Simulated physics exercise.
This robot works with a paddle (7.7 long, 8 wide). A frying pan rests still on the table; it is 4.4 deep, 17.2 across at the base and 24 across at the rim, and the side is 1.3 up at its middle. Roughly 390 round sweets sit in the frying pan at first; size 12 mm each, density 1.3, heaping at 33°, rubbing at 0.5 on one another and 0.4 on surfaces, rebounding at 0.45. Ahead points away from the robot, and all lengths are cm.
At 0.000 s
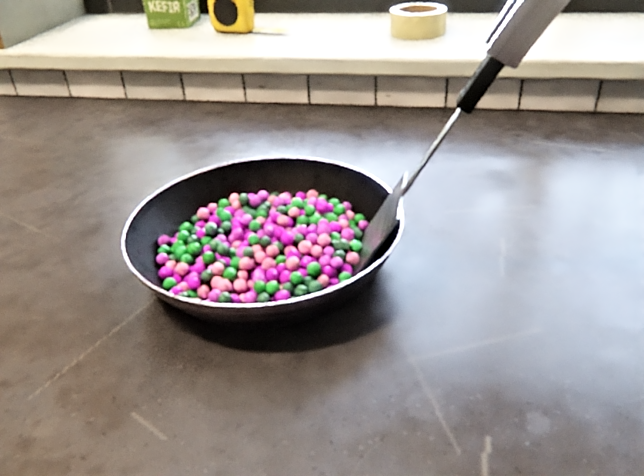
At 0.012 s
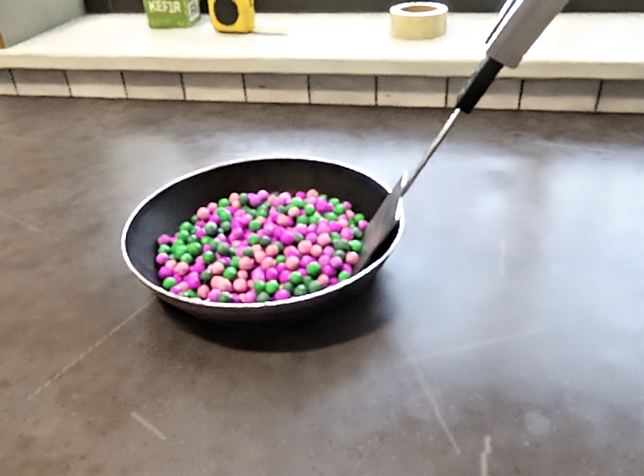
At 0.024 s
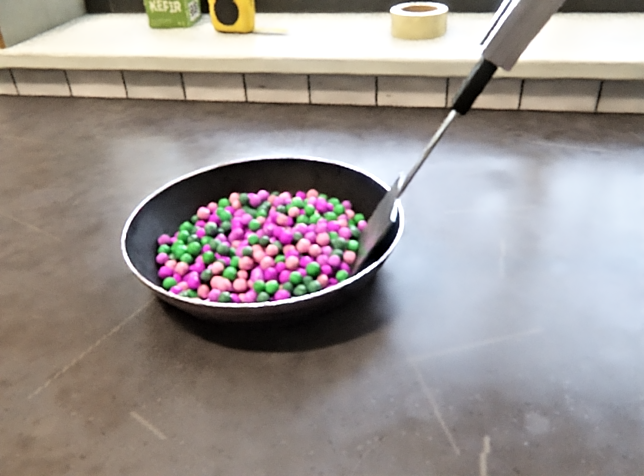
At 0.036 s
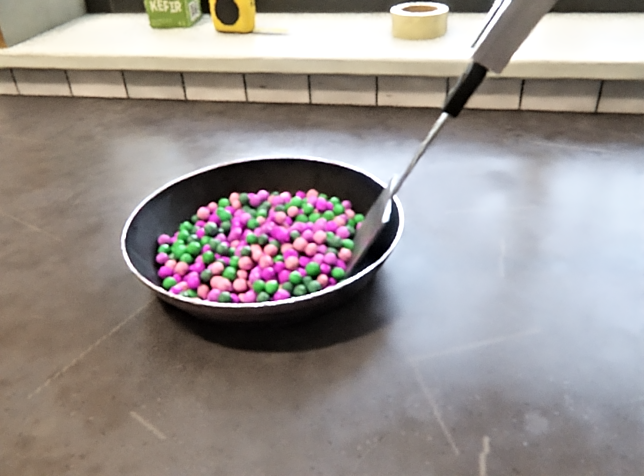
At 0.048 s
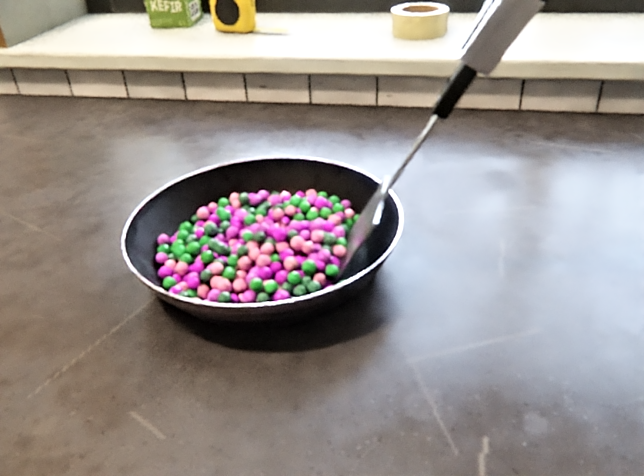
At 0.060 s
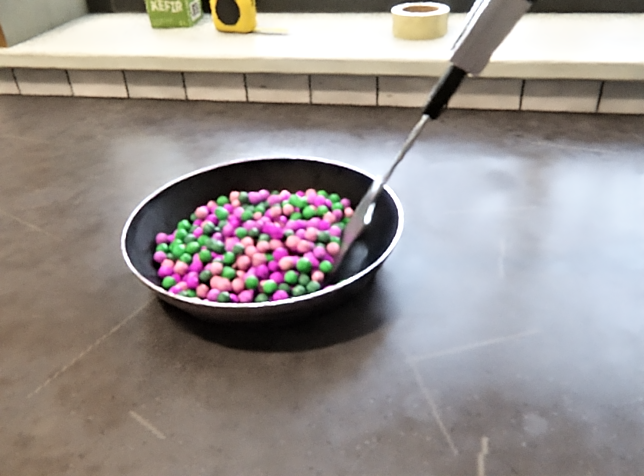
The clip opens on a black frying pan of small pink, magenta and green round sweets on a grey table, with a paddle angled into its right side. The paddle stays almost still at first, then slides a short way left against the sweets, nudging those nearest it slightly while the pan stays put.
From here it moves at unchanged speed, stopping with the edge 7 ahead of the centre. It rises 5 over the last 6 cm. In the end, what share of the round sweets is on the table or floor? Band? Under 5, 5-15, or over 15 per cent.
5-15 per cent.
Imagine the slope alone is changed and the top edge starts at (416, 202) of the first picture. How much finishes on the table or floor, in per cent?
Spill: Approx. 10 per cent.
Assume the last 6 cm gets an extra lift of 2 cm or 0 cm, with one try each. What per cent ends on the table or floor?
Try one gives about 10 in a hundred, try two about 5 in a hundred.
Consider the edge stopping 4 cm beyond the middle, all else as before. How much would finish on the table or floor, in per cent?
Changed stop: Approx. 0 %.
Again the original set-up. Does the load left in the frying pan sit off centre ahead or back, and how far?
Roughly 3.5 centimetres ahead.
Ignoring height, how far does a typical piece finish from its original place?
About 3 centimetres.
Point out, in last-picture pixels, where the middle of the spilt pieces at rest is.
Near (55, 242).
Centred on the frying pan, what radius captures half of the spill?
Looks like roughly 22 centimetres to me.
After 0.14 s, sloping 61°, highest piece 4 above the table; 387 in the frying pan.
After 0.22 s, sloping 61°, highest piece 6 above the table; 387 in the frying pan.
After 0.47 s, sloping 61°, highest piece 5 above the table; 354 in the frying pan, 32 on the table or floor, 1 on the blade or in flight.
After 1.52 s, sloping 61°, highest piece 5 above the table; 354 in the frying pan, 33 on the table or floor.
At rest, 354 in the frying pan, 33 on the table or floor. That is 9 % on the table or floor.
